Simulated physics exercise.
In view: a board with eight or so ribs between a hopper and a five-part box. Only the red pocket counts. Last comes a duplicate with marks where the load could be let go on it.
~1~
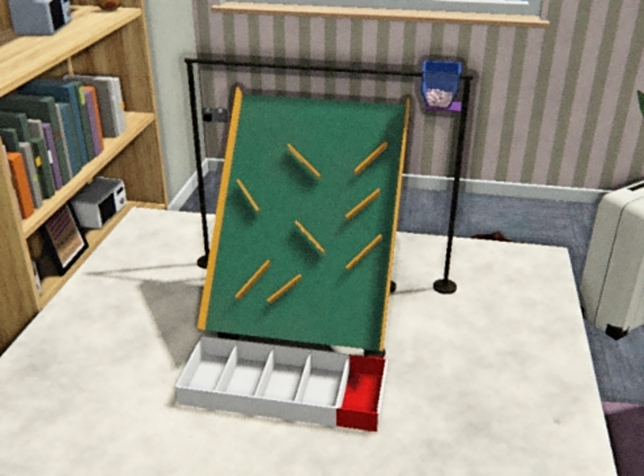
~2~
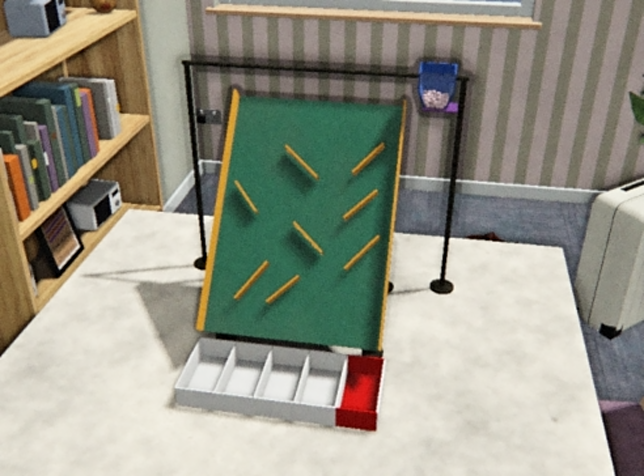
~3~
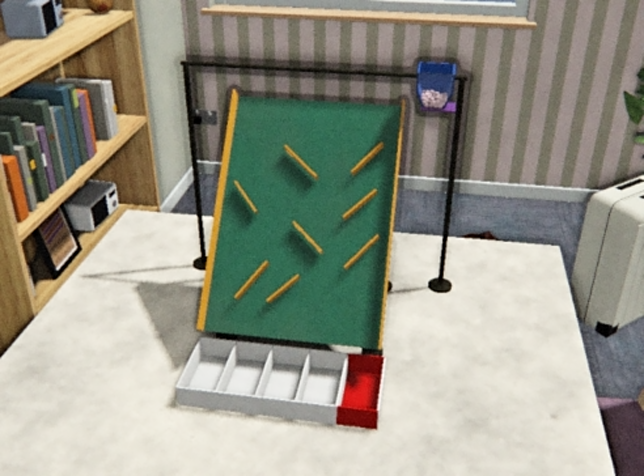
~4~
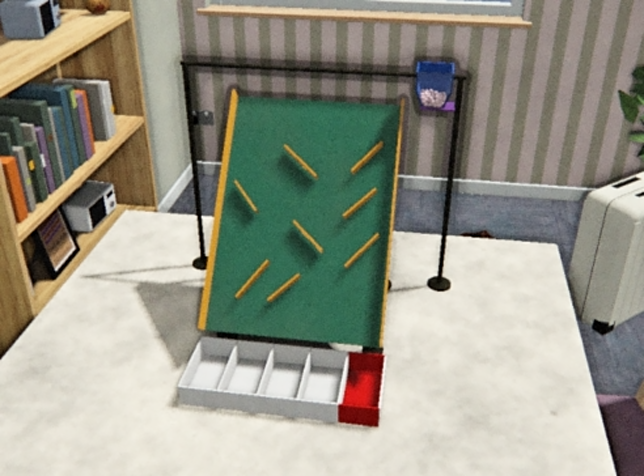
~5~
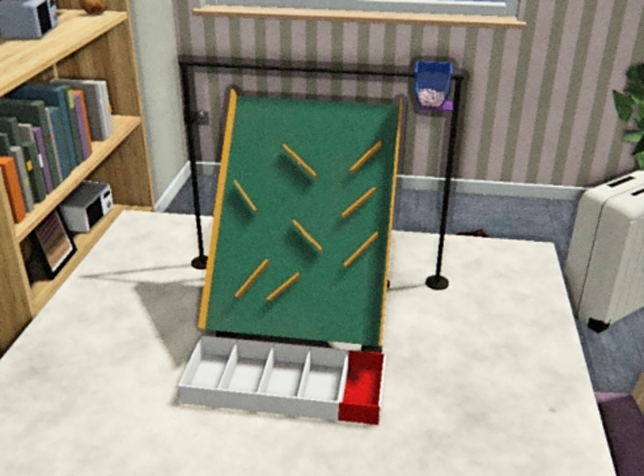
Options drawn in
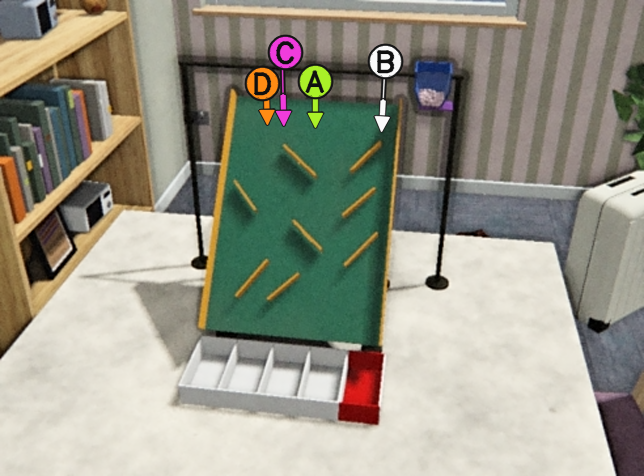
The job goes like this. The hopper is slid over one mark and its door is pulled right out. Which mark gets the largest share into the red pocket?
B beats the others.
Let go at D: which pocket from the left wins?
It is the first one.
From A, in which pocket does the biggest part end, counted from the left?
It is the fourth one.
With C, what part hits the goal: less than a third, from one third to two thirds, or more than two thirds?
It is less than a third.
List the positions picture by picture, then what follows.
In the first picture, hopper at (439, 96), sugar pearls, door shut.
In the second picture, ribs (286, 145) to (317, 177), (353, 172) to (383, 143), (235, 181) to (256, 211).
In the third picture, ribs (343, 217) to (376, 189), (293, 222) to (321, 251), (345, 267) to (378, 235).
In the fourth picture, ribs (236, 297) to (268, 260), (268, 300) to (299, 274).
In the fifth picture, red pocket at (359, 412), number 5 of 5 from the left.
On the marked copy, mark A meets the board at (315, 122); mark B meets the board at (381, 126); mark C meets the board at (283, 120); mark D meets the board at (267, 119).
For mark A, a small part in the red pocket, about two thirds in other pockets, about a quarter outside the box.
For mark B, about half in the red pocket, about a third in other pockets, about a quarter outside the box.
For mark C, a small part in the red pocket, most in other pockets, a small part outside the box.
For mark D, a stray few in the red pocket, nearly all in other pockets, a small part outside the box.
